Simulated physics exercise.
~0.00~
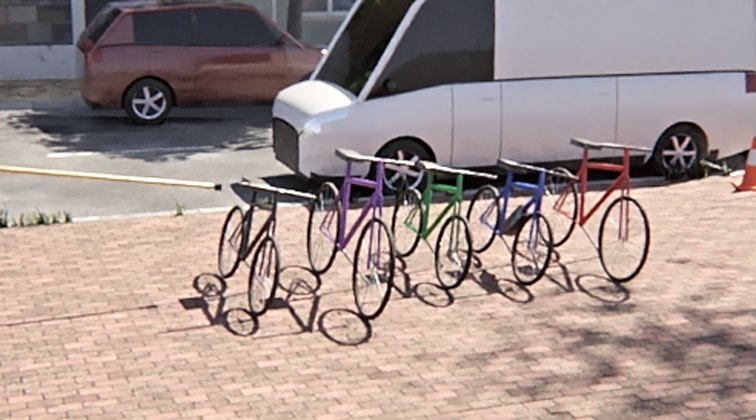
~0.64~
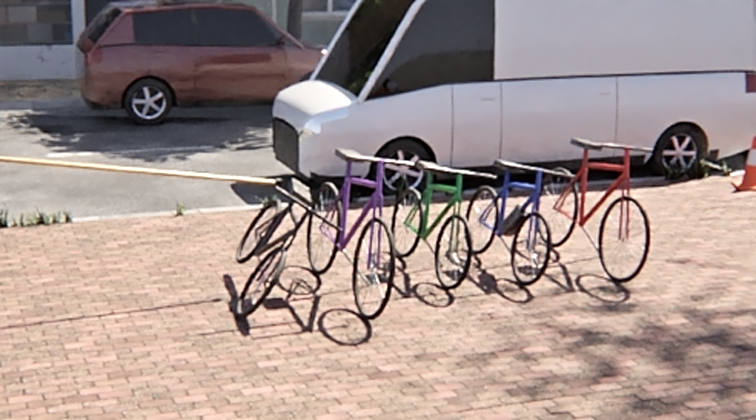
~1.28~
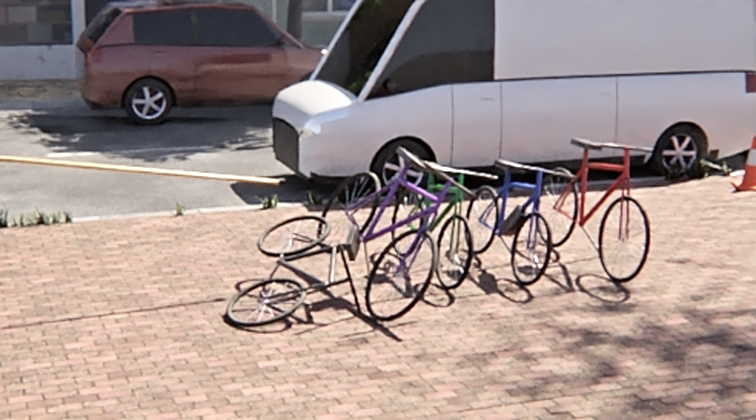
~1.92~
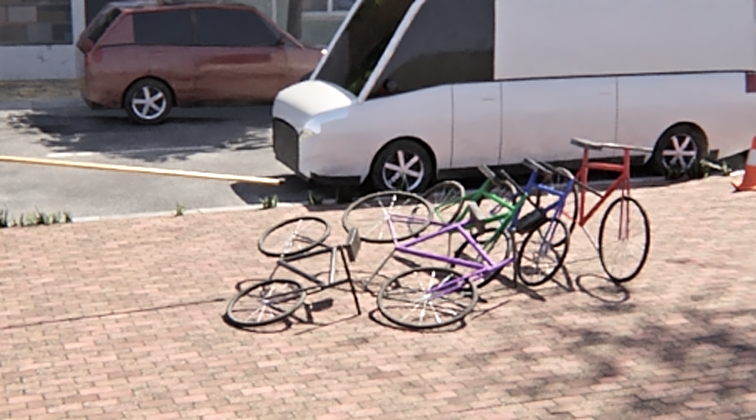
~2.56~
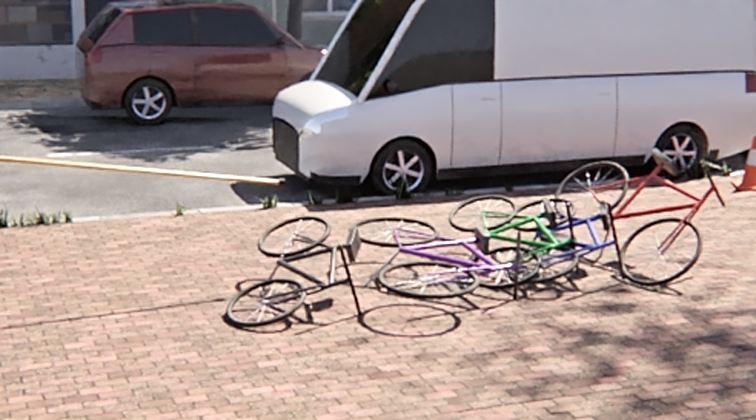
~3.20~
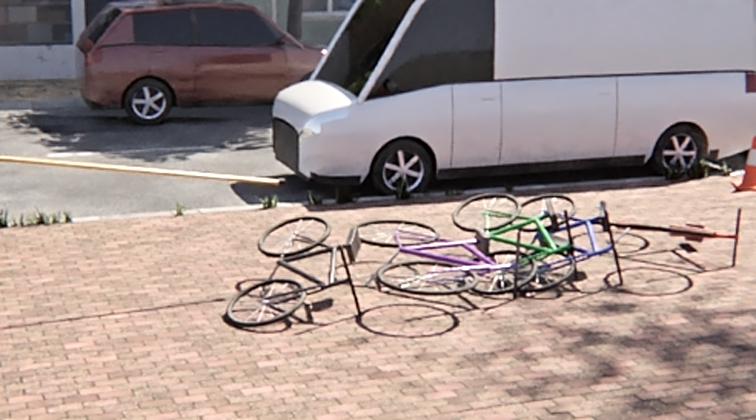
Row of five bicycles beside a parked white van toppling rightward one after another as a pole pushes the first, all ending fallen.
